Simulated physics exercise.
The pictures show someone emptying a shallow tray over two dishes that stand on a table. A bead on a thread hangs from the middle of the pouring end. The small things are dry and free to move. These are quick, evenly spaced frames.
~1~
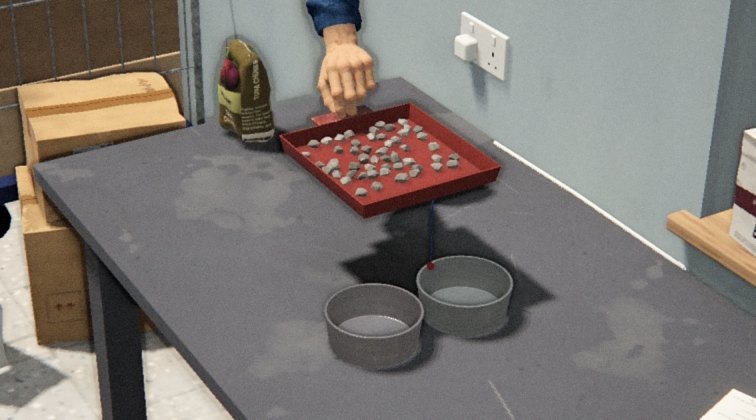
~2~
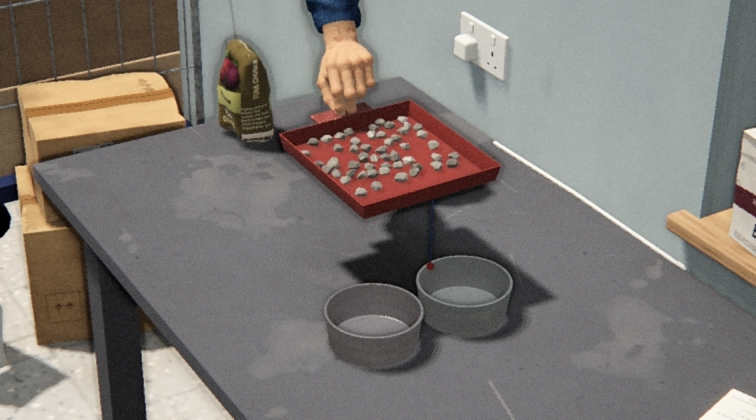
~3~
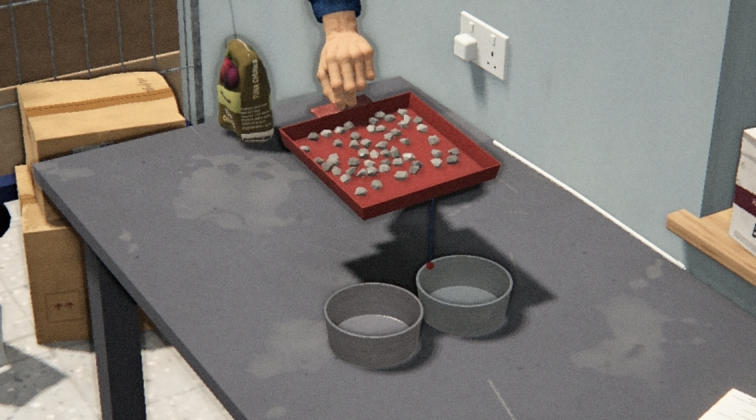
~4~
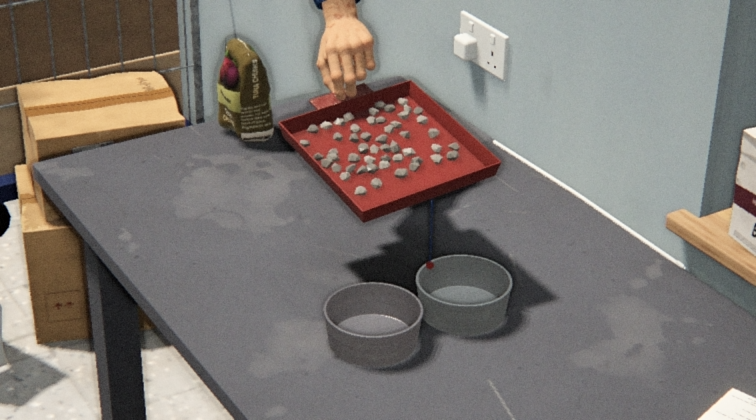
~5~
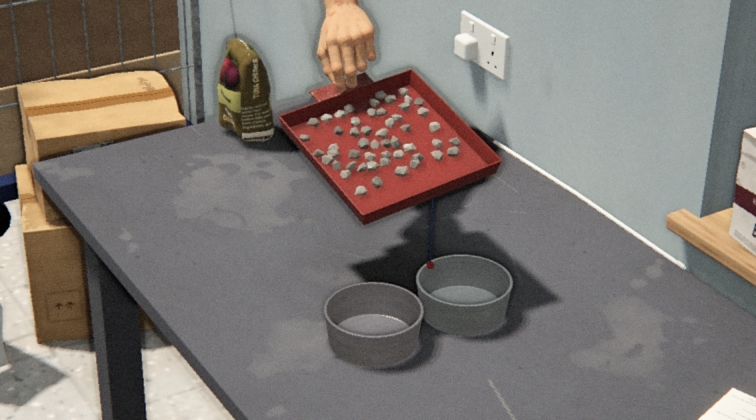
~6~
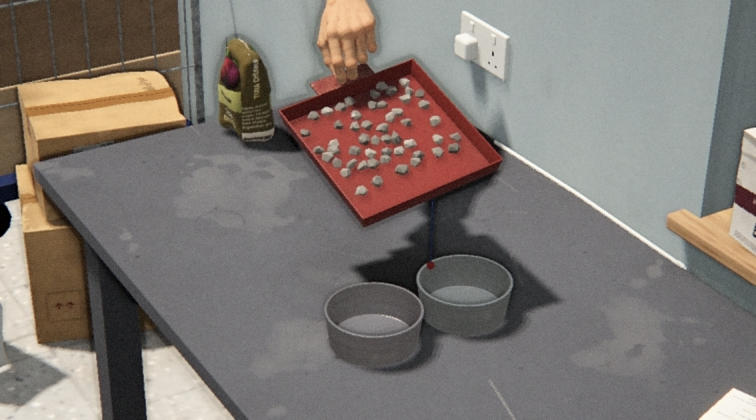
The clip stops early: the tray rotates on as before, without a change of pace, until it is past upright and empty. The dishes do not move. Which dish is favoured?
Fuller: The left dish.
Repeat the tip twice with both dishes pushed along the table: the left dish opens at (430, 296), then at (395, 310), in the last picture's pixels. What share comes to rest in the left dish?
About 40 and 90 per cent.
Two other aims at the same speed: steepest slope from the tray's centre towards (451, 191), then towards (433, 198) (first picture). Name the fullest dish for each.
First the right one, then the dish on the right.
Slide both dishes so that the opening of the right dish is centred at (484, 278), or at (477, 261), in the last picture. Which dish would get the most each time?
One: Left. Two: The dish on the left.
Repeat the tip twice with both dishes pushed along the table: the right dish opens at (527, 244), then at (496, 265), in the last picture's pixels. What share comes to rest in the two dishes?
The first gives 0 %, the second 80 %.
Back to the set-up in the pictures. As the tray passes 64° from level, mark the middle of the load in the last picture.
Near (386, 201).
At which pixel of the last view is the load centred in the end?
Near (373, 330).
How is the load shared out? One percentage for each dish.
For the left dish some 90 %, for the right dish some 0 %.
Soon after the last picture, tray tipped steeply; all on the tray.
A little later, tray tipped past a quarter turn; about half on the tray; about a third in the left dish; a stray few outside both; a small part in the air.
Later still, tray tipped past a quarter turn; nearly all in the left dish; a stray few in the right dish; a small part outside both.
At rest, tray tipped past a quarter turn; nearly all in the left dish; a stray few in the right dish; a small part outside both.
